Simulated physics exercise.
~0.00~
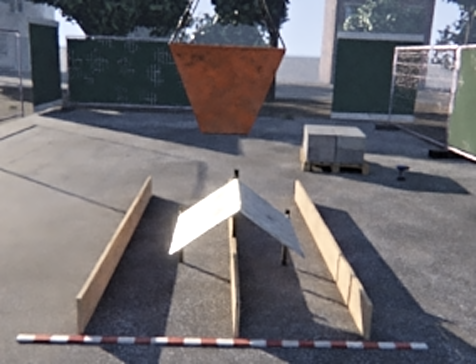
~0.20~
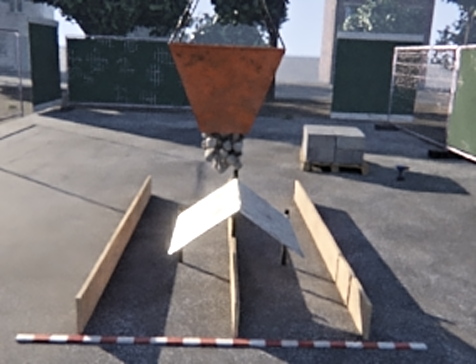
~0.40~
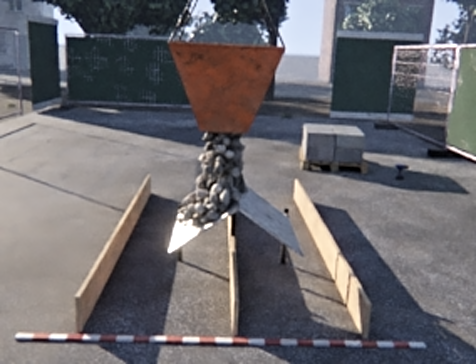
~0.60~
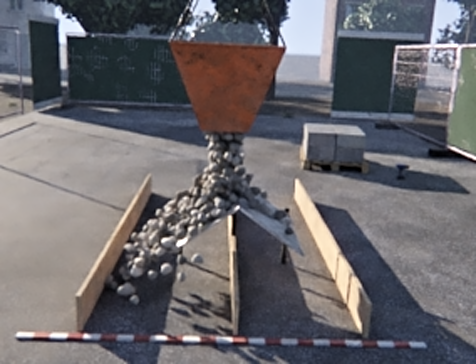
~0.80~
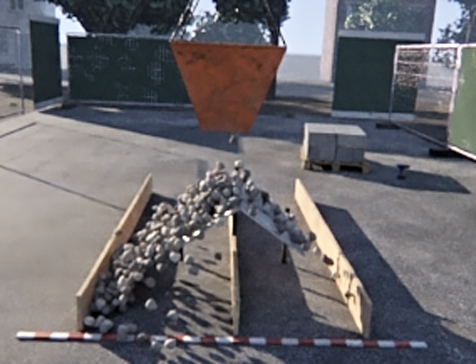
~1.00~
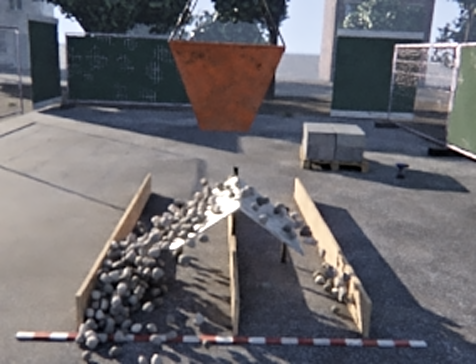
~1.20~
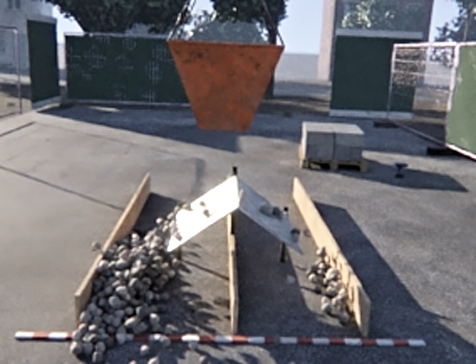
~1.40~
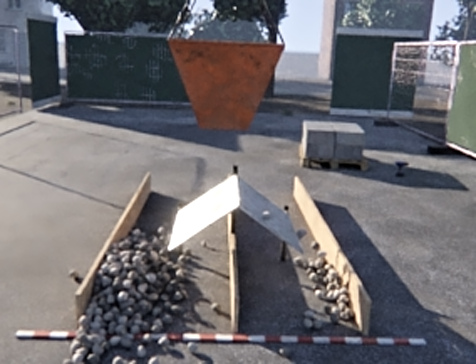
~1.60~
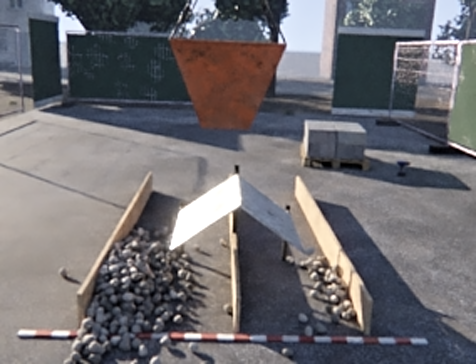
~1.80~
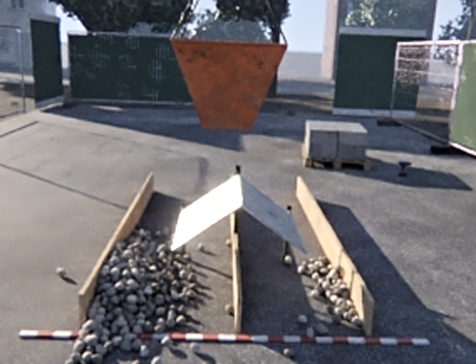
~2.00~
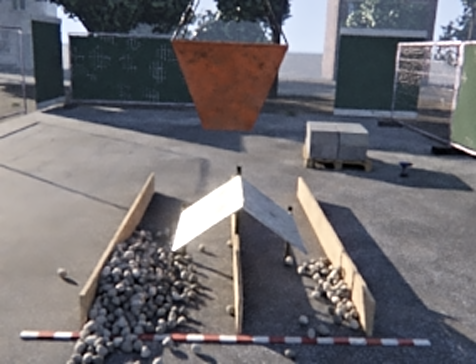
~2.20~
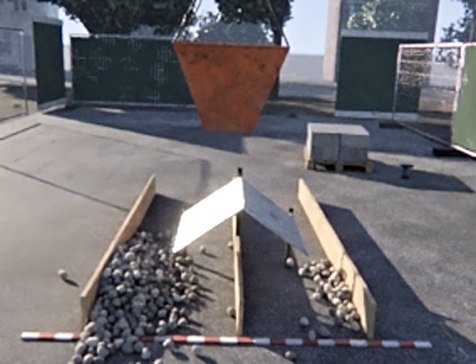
Rounded stones dropping from an orange skip onto a peaked steel plate, most sliding into the left bay, fewer settling right.
